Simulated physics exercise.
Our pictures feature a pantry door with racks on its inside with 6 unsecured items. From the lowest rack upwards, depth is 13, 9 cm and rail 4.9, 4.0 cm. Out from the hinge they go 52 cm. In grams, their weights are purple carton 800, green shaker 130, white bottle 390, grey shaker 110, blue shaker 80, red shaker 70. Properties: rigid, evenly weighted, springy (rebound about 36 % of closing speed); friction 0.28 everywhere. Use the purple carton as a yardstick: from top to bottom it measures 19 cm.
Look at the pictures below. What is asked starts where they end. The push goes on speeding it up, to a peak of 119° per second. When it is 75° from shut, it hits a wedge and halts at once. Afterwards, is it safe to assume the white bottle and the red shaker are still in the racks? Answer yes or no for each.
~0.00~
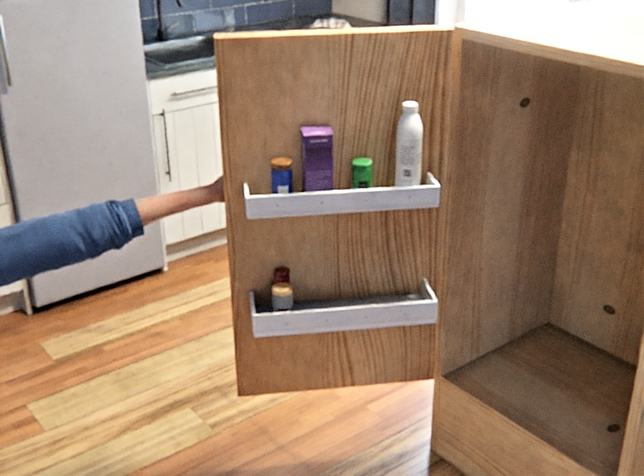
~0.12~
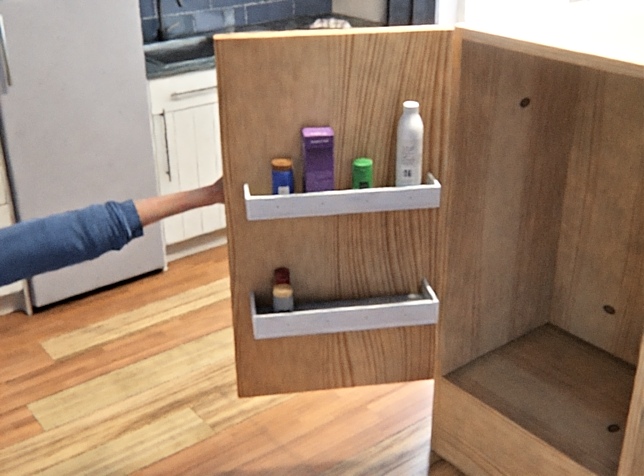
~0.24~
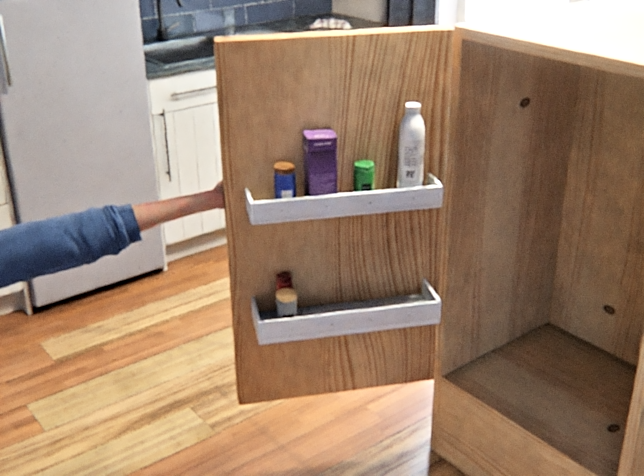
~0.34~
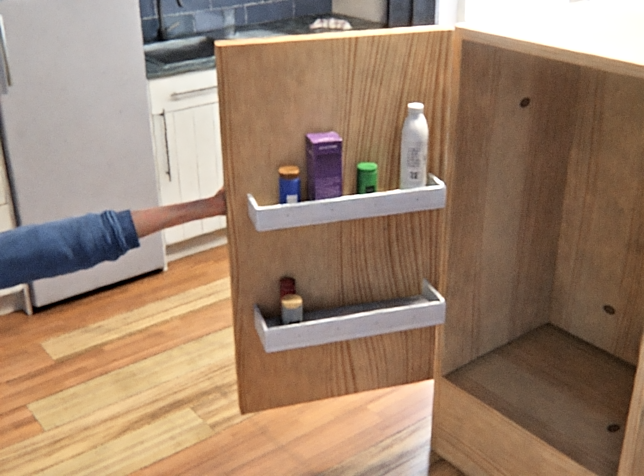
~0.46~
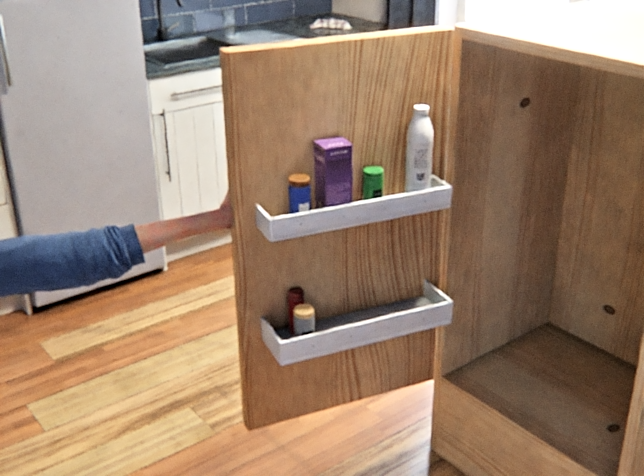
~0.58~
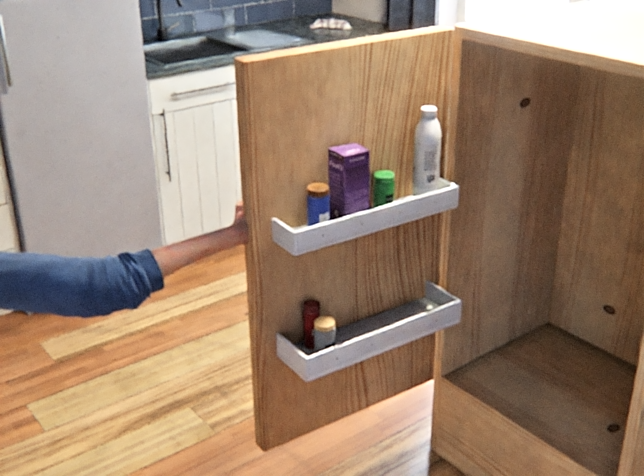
White bottle: Yes; red shaker: Yes.
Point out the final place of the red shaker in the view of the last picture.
Roughly at pixel (366, 349).
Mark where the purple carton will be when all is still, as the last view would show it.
Near (387, 196).
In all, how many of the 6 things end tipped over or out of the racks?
Tally: 0.
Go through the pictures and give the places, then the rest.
The first frame shows door 120° open; white bottle (409, 151).
The second frame shows door 119° open; grey shaker (284, 306); blue shaker (283, 184).
The third frame shows door 116° open; purple carton (320, 170); green shaker (364, 181).
The fourth frame shows door 112° open; grey shaker (292, 317); blue shaker (290, 192).
The fifth frame shows door 104° open; purple carton (334, 179); green shaker (373, 187).
The sixth frame shows door 94° open; white bottle (427, 156); red shaker (312, 325).
Around 0.78 s, door 75° open; red shaker shifted 2 cm near (363, 349); blue shaker at 4° to upright.
Around 0.98 s, door 75° open; red shaker shifted 2 cm near (366, 349); purple carton at 18° to upright; green shaker shifted 3 cm.
Finally (1.8 s), all 6 still in place (within 5 cm). In the last view, white bottle near (446, 158), red shaker near (366, 349).
